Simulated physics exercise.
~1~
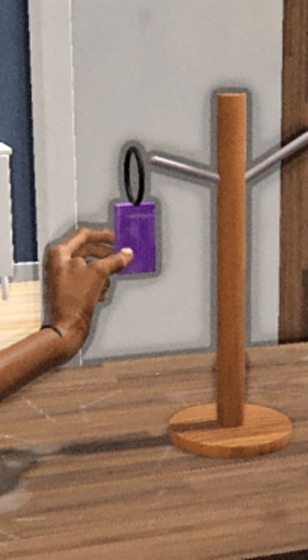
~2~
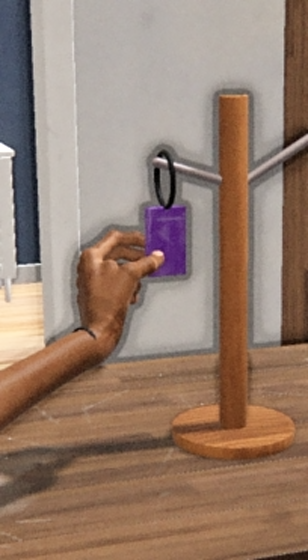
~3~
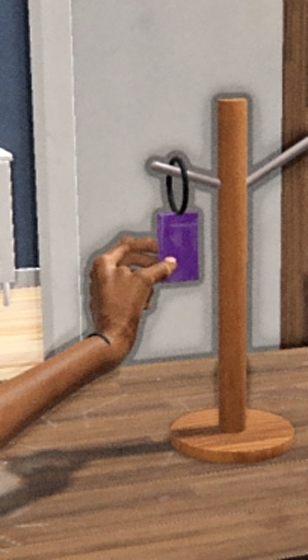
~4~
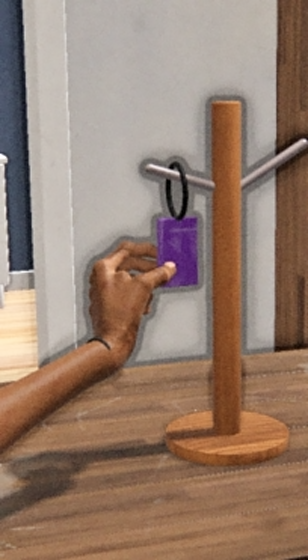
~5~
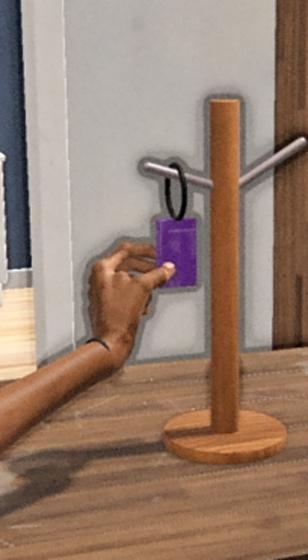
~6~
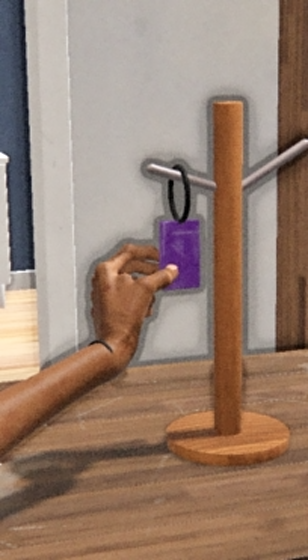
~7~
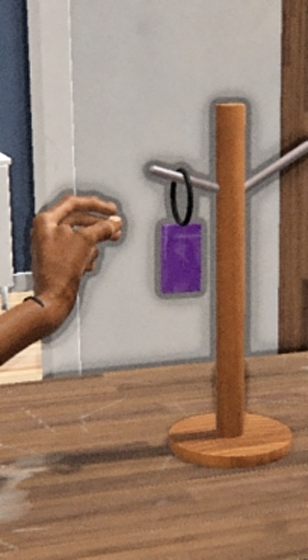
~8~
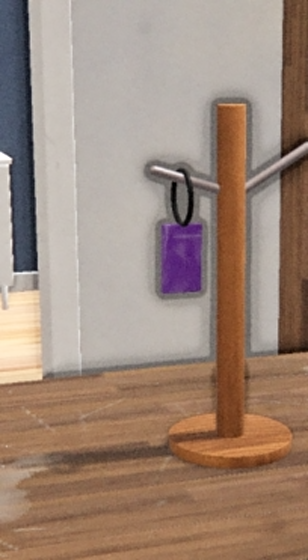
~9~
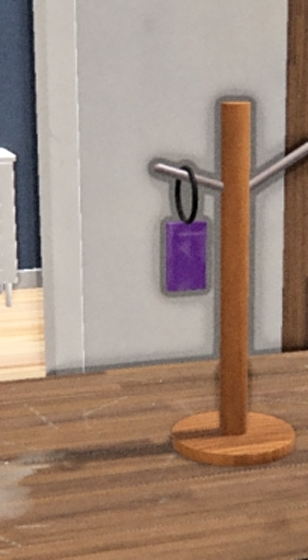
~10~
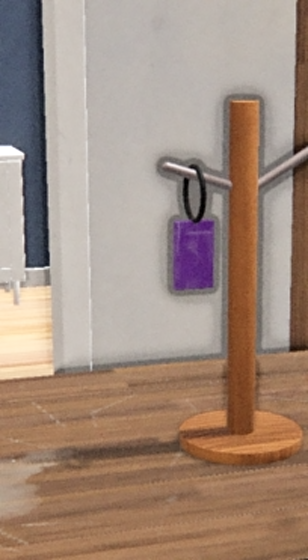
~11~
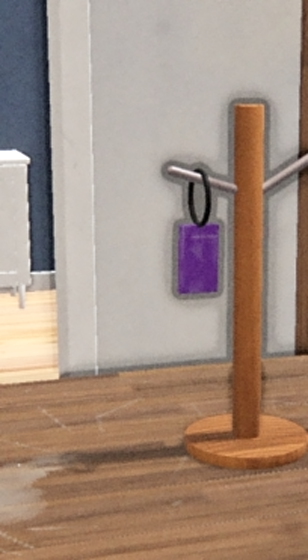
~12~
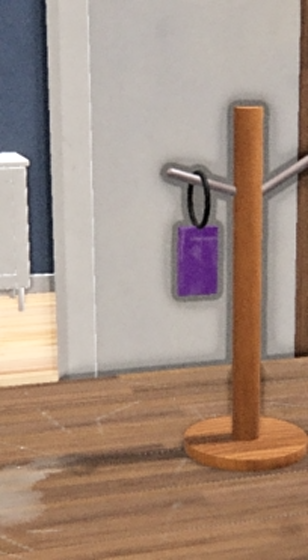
The clip shows a hand holding a purple tag with a black ring, moving it right and looping the ring over a metal peg on a wooden stand. The hand lets go and withdraws to the left, and the tag remains hanging from the peg.
